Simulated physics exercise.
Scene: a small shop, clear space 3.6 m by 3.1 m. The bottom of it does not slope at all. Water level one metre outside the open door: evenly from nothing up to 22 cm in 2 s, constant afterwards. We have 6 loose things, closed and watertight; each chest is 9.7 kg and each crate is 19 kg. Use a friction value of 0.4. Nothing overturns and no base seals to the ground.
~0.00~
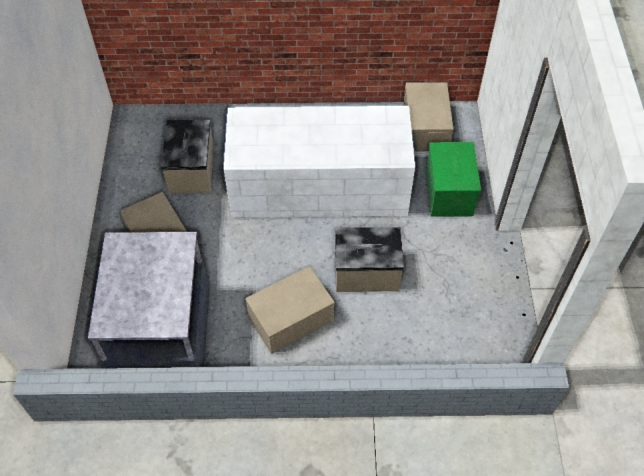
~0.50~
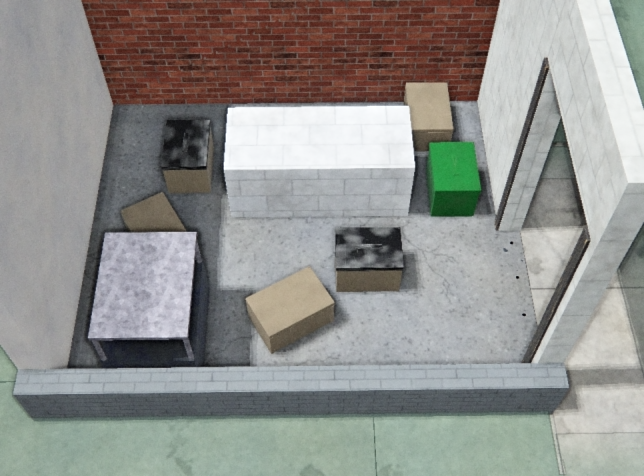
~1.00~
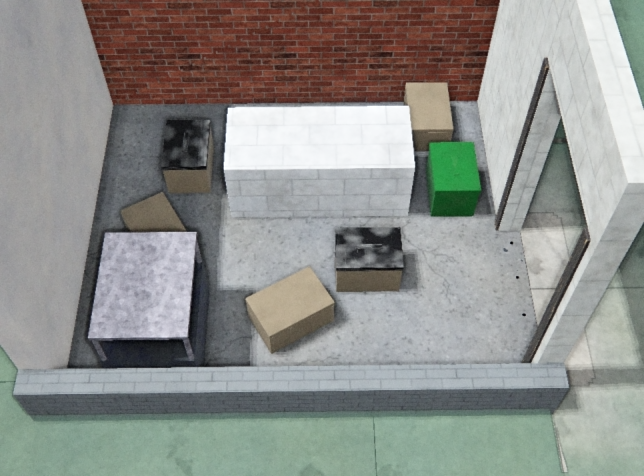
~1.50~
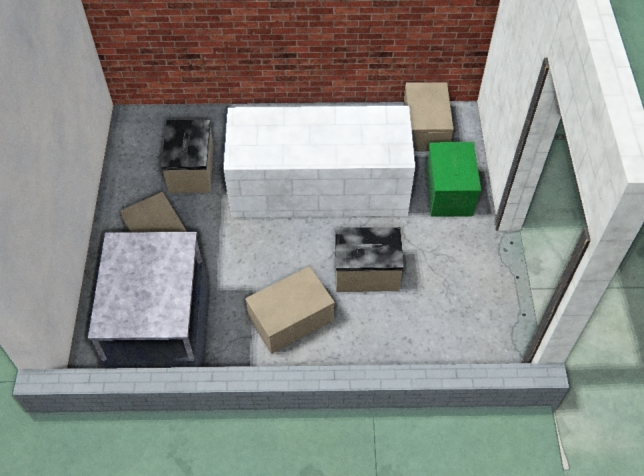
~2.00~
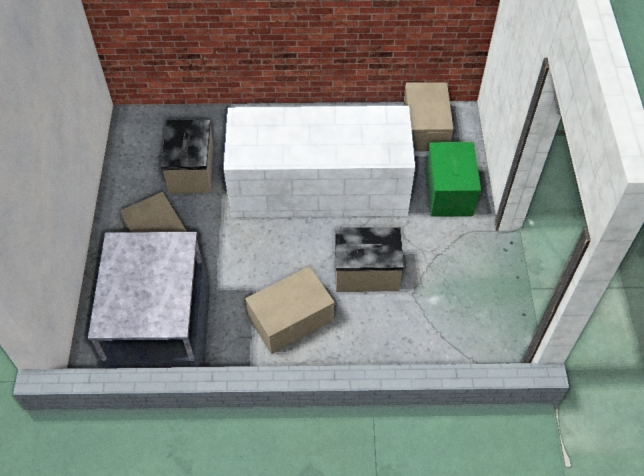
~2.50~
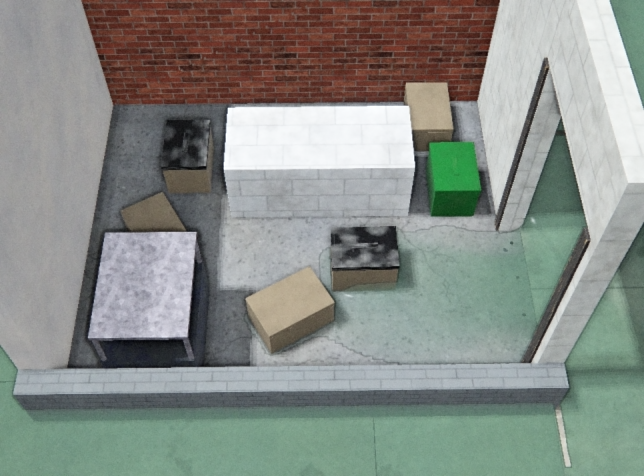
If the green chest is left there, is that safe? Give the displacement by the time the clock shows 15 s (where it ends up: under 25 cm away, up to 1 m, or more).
It should cover a long stretch.
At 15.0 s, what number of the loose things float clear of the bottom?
Answer: 6.
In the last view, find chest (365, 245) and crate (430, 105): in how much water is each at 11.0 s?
Roughly 19 and 16 cm.
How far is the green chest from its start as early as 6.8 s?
Displacement near 0 cm.
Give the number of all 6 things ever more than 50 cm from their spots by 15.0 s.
6.
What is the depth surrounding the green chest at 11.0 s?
I'd say around 17 cm.
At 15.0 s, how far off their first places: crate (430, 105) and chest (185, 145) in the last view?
Respectively 150 and 250 cm.
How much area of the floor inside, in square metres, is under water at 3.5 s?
4.5 m2.
After 3.5 s the green chest is near (455, 166), 0.0 m from its start, aground; 1 afloat.
After 6.8 s the green chest is near (455, 166), 0.0 m from its start, aground; 3 afloat.
After 11.0 s the green chest is near (415, 229), 0.9 m from its start, afloat; 6 afloat.
After 15.0 s the green chest is near (324, 280), 1.7 m from its start, afloat; 6 afloat.
